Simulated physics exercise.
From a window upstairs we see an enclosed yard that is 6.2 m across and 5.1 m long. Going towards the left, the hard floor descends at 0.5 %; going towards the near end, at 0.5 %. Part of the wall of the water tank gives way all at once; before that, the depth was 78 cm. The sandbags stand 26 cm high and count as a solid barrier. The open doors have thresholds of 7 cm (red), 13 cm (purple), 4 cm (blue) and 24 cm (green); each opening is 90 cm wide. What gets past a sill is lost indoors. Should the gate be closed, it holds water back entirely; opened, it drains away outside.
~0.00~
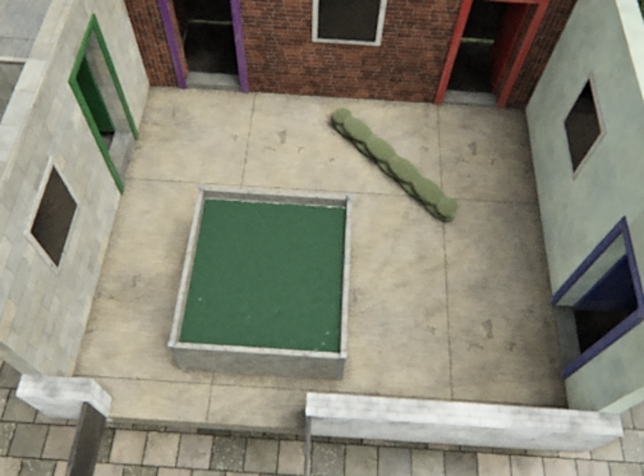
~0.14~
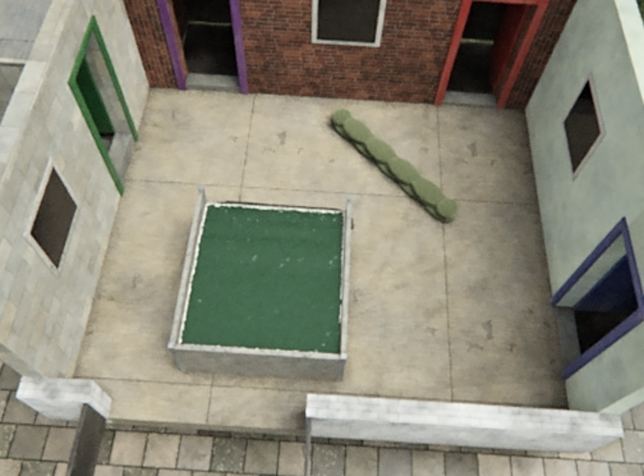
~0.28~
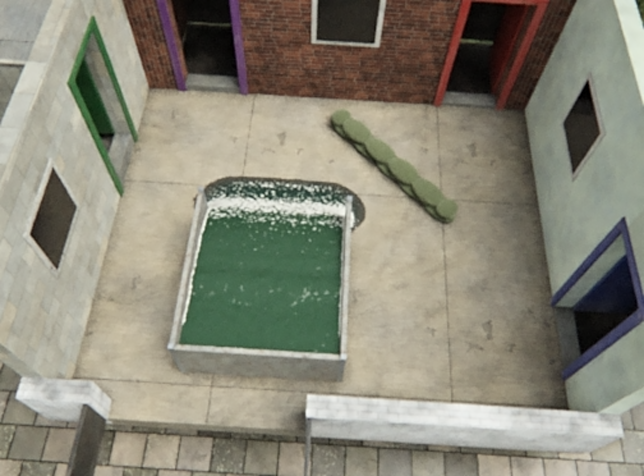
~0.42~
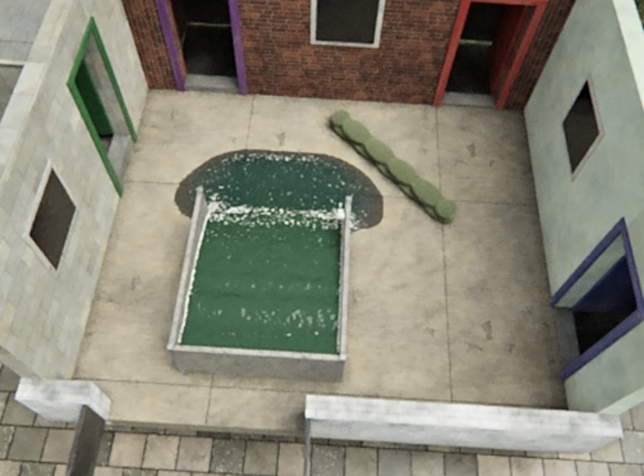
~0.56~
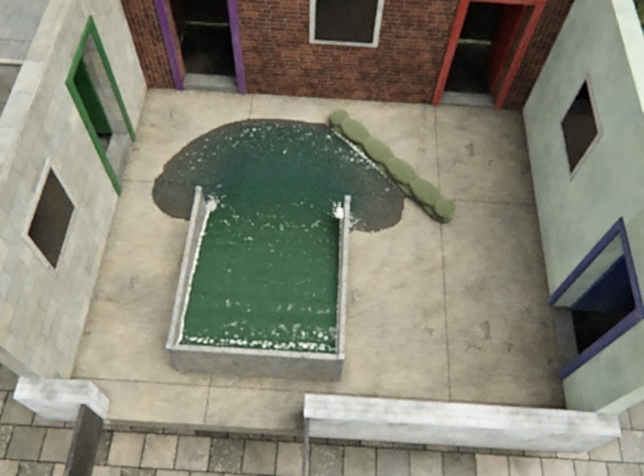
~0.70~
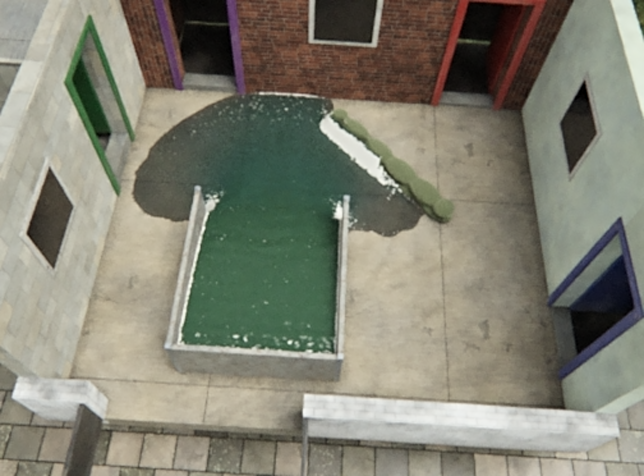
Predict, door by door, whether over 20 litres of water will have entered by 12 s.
Prediction: At the red door, it will not. At the purple door, over 20 litres will have entered. At the blue door, over 20 litres will have entered. At the green door, it will not.
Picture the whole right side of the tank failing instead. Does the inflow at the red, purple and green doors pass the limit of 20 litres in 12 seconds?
Red exceeds; purple falls short; green falls short.
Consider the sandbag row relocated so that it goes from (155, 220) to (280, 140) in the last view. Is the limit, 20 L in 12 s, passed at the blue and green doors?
Against the limit, the blue door goes beyond it and the green door stays within it.
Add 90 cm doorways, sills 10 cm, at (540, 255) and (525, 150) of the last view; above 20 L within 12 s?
In turn: Below, over.
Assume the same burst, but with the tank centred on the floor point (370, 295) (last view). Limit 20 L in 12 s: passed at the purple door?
Against the limit, the purple door gets more than that.
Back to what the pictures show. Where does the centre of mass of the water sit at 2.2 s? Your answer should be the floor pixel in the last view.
Around (271, 184).
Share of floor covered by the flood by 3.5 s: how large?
Covered: Roughly 80 %.
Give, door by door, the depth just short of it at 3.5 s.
In cm: Red 4, purple 27, blue 1, green 20.
After 1.4 s water covers 35 % of the floor and is deepest (53 cm) near (300, 99); red door not reached, purple door 31 cm at the sill, 30 L in, blue door not reached, green door 8 cm at the sill, 0 L in.
After 2.2 s water covers 50 % of the floor and is deepest (56 cm) near (146, 89); red door 5 cm at the sill, 0 L in, purple door 31 cm at the sill, 110 L in, blue door not reached, green door 10 cm at the sill, 0 L in.
After 3.5 s water covers 80 % of the floor and is deepest (31 cm) near (146, 89); red door 4 cm at the sill, 0 L in, purple door 27 cm at the sill, 205 L in, blue door not reached, green door 20 cm at the sill, 0 L in.
After 7.0 s water covers 95 % of the floor and is deepest (18 cm) near (65, 395); red door 4 cm at the sill, 1 L in, purple door 9 cm at the sill, 261 L in, blue door 8 cm at the sill, 10 L in, green door 10 cm at the sill, 0 L in.
After 12.0 s water covers 95 % of the floor and is deepest (10 cm) near (120, 189); red door 2 cm at the sill, 1 L in, purple door 4 cm at the sill, 261 L in, blue door 6 cm at the sill, 60 L in, green door 7 cm at the sill, 0 L in.
